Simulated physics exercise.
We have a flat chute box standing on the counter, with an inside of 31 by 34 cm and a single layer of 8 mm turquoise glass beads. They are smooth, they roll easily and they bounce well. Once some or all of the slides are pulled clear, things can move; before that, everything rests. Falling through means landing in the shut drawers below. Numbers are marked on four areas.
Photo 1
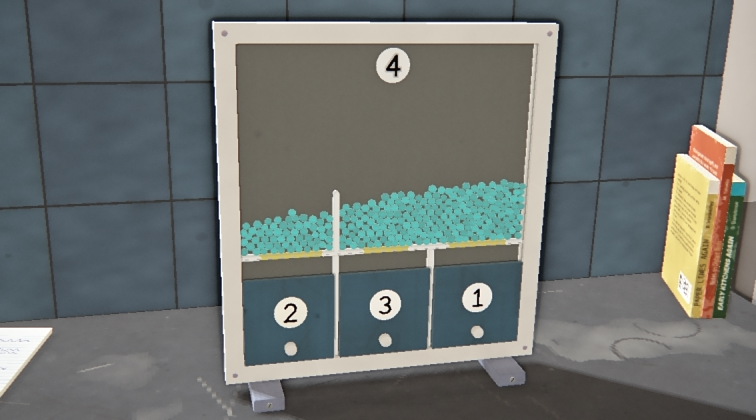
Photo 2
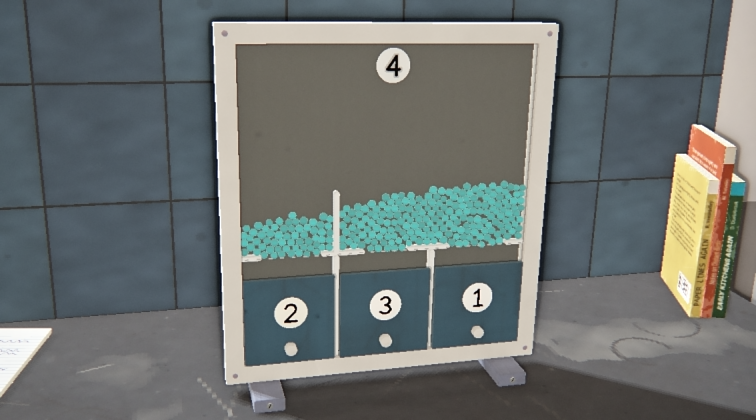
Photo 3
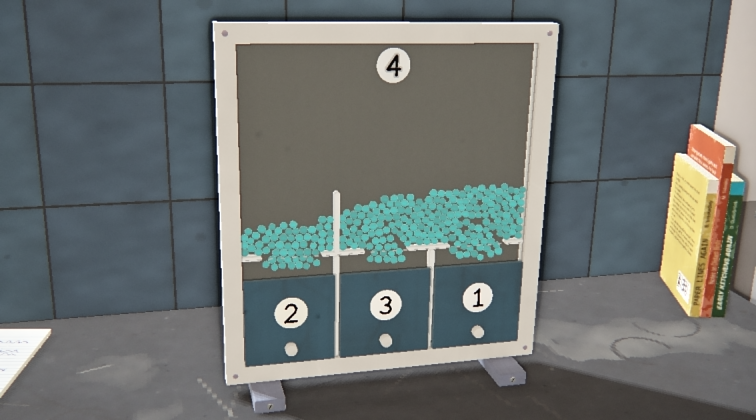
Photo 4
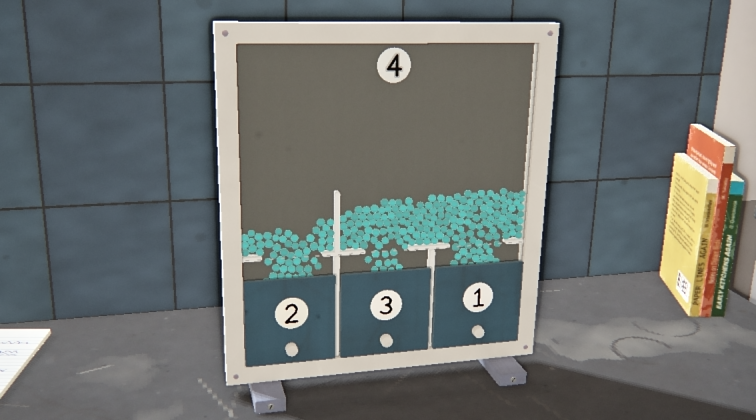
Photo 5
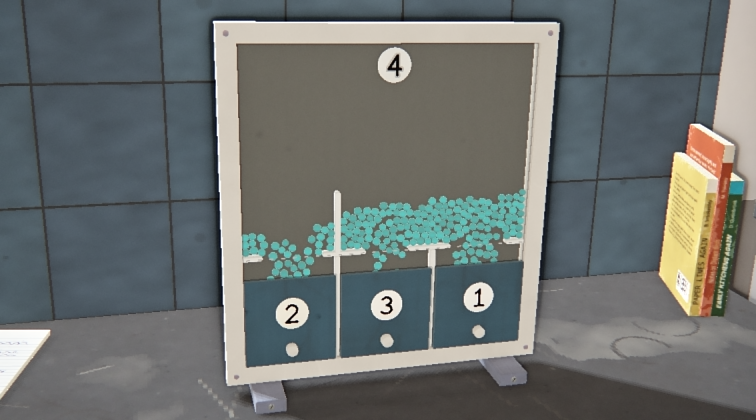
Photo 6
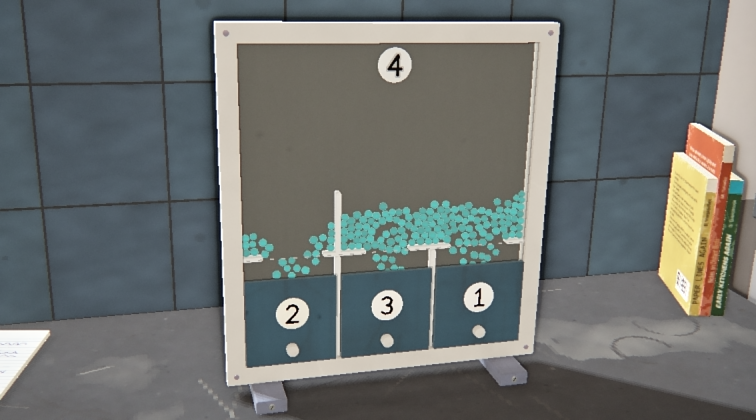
Turquoise beads piled in a flat upright box began dropping through three gaps in the shelf beneath them as the yellow strips there disappeared, and the pile thinned, most noticeably on the left side.
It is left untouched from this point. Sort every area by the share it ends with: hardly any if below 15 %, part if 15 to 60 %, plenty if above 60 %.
Drawer 1: Part; drawer 2: Part; drawer 3: Part; store 4: Hardly any.
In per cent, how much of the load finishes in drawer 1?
Around 40 percent.
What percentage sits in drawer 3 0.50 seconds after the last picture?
Roughly 30 per cent.
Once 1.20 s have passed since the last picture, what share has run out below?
Roughly 95 %.
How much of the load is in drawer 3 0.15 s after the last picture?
About 20 percent.
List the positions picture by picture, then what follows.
About 270 beads; load centre (401, 221); no. 1 (477, 298), no. 2 (291, 313), no. 3 (385, 305), no. 4 (393, 65); slides (256, 257) to (326, 253), (359, 251) to (411, 247), (444, 245) to (508, 241), in the first picture.
In the second picture, 3 of 3 slides gone; load centre (406, 226); 1 out.
Load centre (405, 228); 34 out, in the third picture.
Load centre (411, 230); 67 out, in the fourth picture.
Load centre (415, 228); 96 out, in the fifth picture.
Load centre (414, 229); 120 out; wall ends (338, 194), in the sixth picture.
Then, 0.15 s after the last picture, 80 % are out; no. 1, 30 %, no. 2, 20 %, no. 3, 20 %, no. 4, 20 %.
Then, 0.50 s after the last picture, 90 % are out; no. 1, 40 %, no. 2, 20 %, no. 3, 30 %, no. 4, 10 %.
Then, 1.20 s after the last picture, 95 % are out; no. 1, 40 %, no. 2, 20 %, no. 3, 30 %, no. 4, 5 %.
All still 1.4 s after it, 95 % are out; no. 1, 40 %, no. 2, 20 %, no. 3, 30 %, no. 4, 5 %.
